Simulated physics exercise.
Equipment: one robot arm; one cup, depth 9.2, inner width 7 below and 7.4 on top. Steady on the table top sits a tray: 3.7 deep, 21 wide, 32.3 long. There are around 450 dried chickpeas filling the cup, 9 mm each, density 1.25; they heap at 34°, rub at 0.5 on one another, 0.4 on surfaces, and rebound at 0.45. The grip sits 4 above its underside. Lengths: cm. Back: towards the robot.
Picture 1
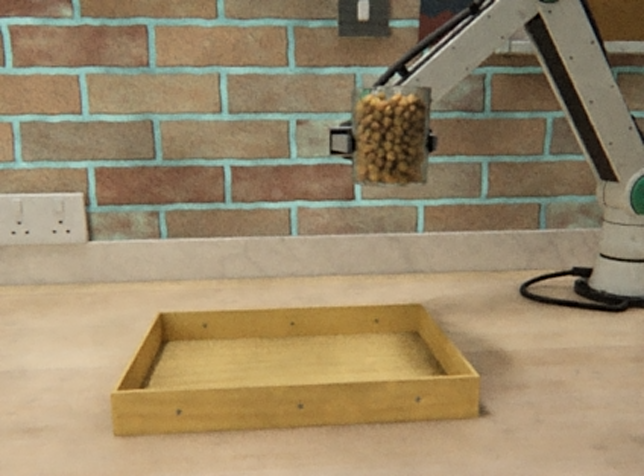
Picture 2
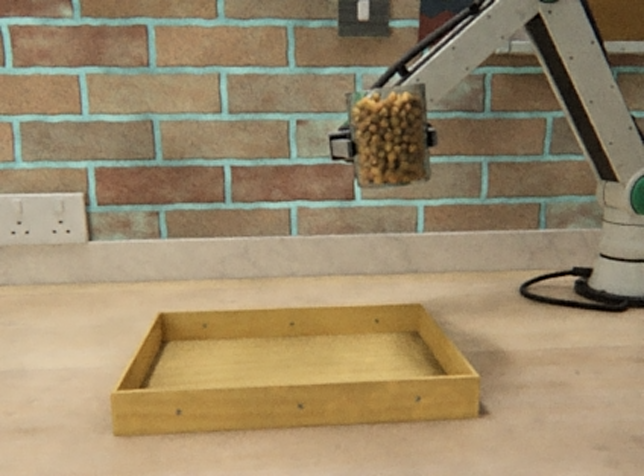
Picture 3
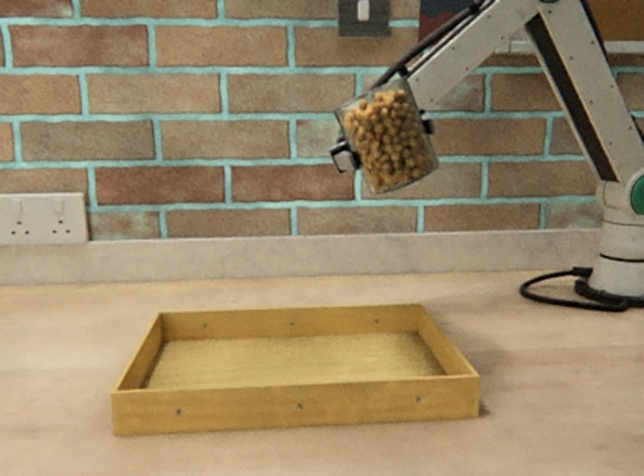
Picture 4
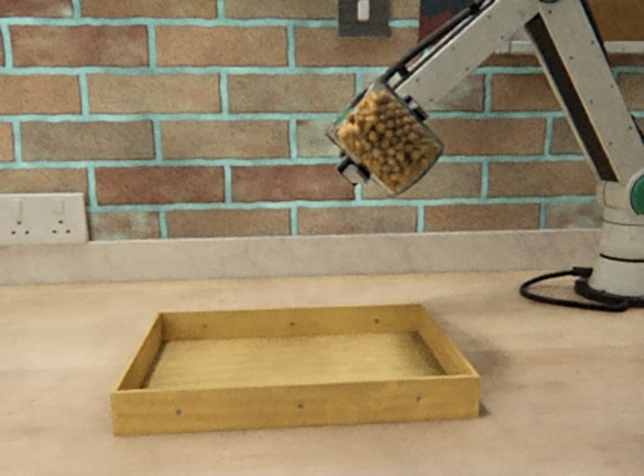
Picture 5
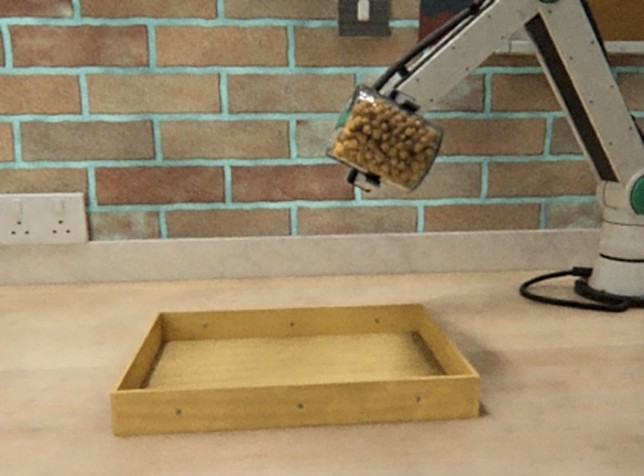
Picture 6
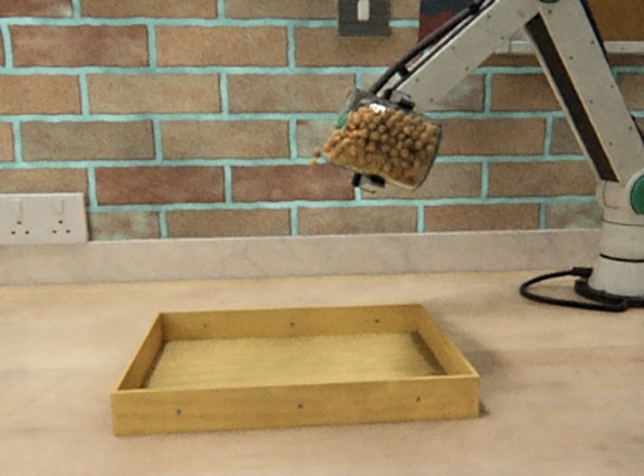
A robot arm tilts a clear cup of chickpeas leftward above a wooden tray.
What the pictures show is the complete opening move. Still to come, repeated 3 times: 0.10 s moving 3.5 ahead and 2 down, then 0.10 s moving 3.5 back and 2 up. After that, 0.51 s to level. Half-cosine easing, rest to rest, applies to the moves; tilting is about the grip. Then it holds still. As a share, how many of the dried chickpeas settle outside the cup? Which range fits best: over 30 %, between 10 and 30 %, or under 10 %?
The range that fits is over 30 %.
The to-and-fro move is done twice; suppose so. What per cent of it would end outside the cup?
My guess is near 35 per cent.
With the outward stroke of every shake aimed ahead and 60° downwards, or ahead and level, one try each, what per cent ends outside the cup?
Roughly 20 per cent, then 60 per cent.
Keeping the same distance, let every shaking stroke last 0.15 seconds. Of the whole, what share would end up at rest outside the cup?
Estimate for that case: 25 %.
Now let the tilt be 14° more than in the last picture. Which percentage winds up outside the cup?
Estimate: Close to 65 in a hundred.
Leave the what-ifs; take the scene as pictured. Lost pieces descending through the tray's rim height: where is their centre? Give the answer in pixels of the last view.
Estimated centre around (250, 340) in pixels.
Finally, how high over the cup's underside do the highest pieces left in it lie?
Around 7.5 cm up.
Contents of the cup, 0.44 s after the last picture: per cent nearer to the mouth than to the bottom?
Mouth half: Close to 35 per cent.
Then, 0.44 s after the last picture, tilted 70° forward, highest piece 26 above the table; 321 in the cup, 74 in the tray, 52 in flight or on a rim.
Then, 0.89 s after the last picture, tilted 28° forward, highest piece 28 above the table; 278 in the cup, 167 in the tray, 2 on the table or floor.
Then, 1.31 s after the last picture, level, highest piece 28 above the table; 278 in the cup, 167 in the tray, 2 on the table or floor.
Then, 2.36 s after the last picture, level, highest piece 28 above the table; 278 in the cup, 167 in the tray, 2 on the table or floor.
Final count, 278 in the cup, 167 in the tray, 2 on the table or floor. That is 38 % outside the cup.
